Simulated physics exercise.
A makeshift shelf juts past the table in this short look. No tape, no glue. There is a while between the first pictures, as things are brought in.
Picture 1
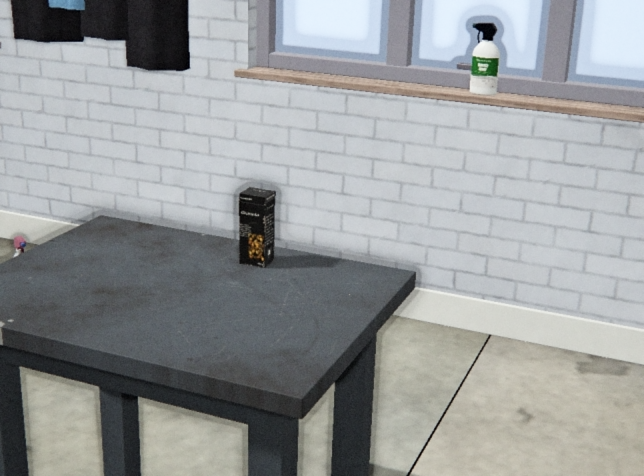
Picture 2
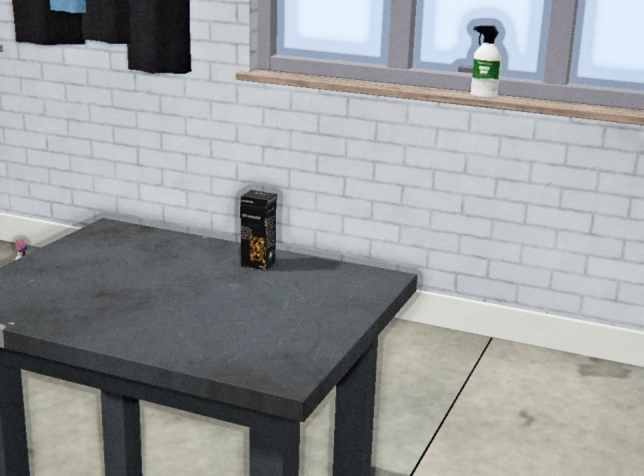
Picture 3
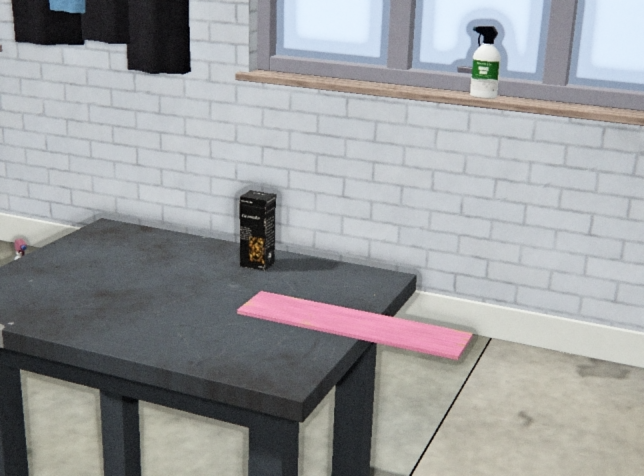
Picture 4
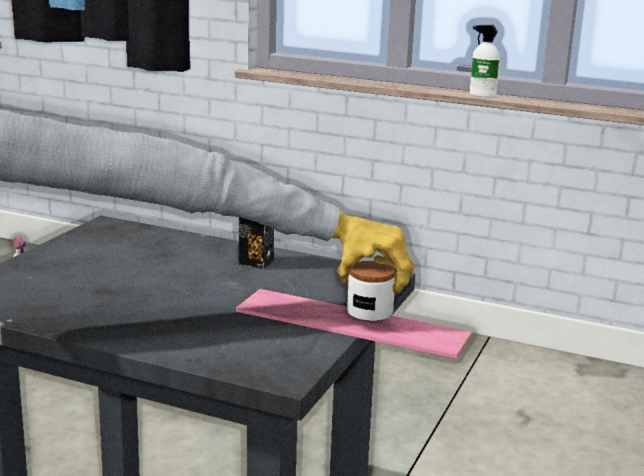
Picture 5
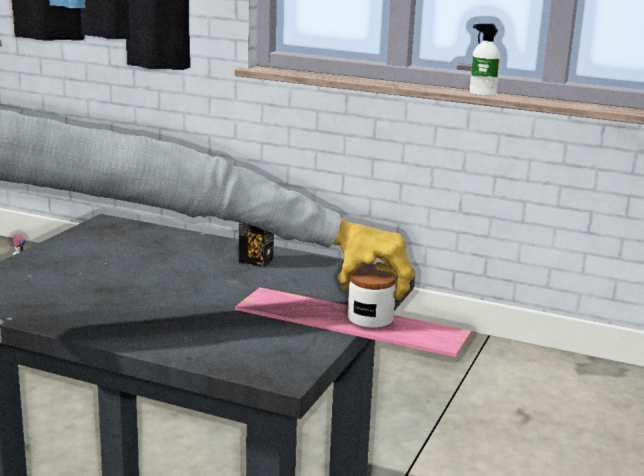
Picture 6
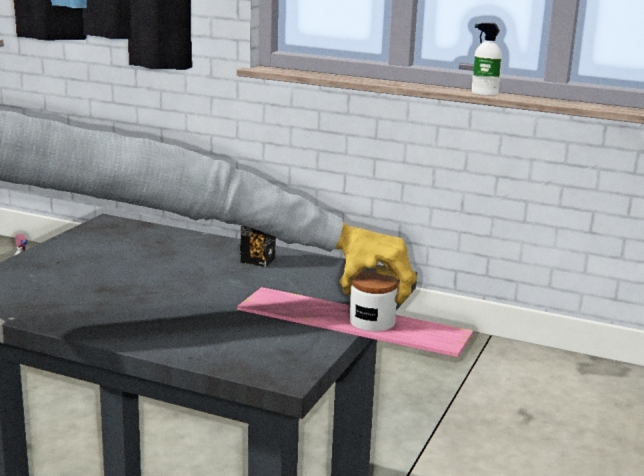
A dark grey table stands before a white brick wall, seen from slightly above, with a black carton near its back edge, a green-labelled spray bottle on the windowsill and dark cloth hanging at upper left. A pink board appears across the table's right edge, jutting past it. A grey-sleeved arm with a yellow hand then lowers a brown-lidded white jar onto the board, the camera nearly still.
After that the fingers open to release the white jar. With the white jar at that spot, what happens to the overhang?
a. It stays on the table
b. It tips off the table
a.
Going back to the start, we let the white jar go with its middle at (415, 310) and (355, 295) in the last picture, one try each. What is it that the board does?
Trial 1 - falls; trial 2 - stable.
Then, 0.40 s later than the last frame, all is still.
Then, 1.10 s later than the last frame, white jar resting near (374, 301).
When it is over, all 3 as before. End places, in pixels of the last picture, white jar near (374, 301). The board keeps its balance.
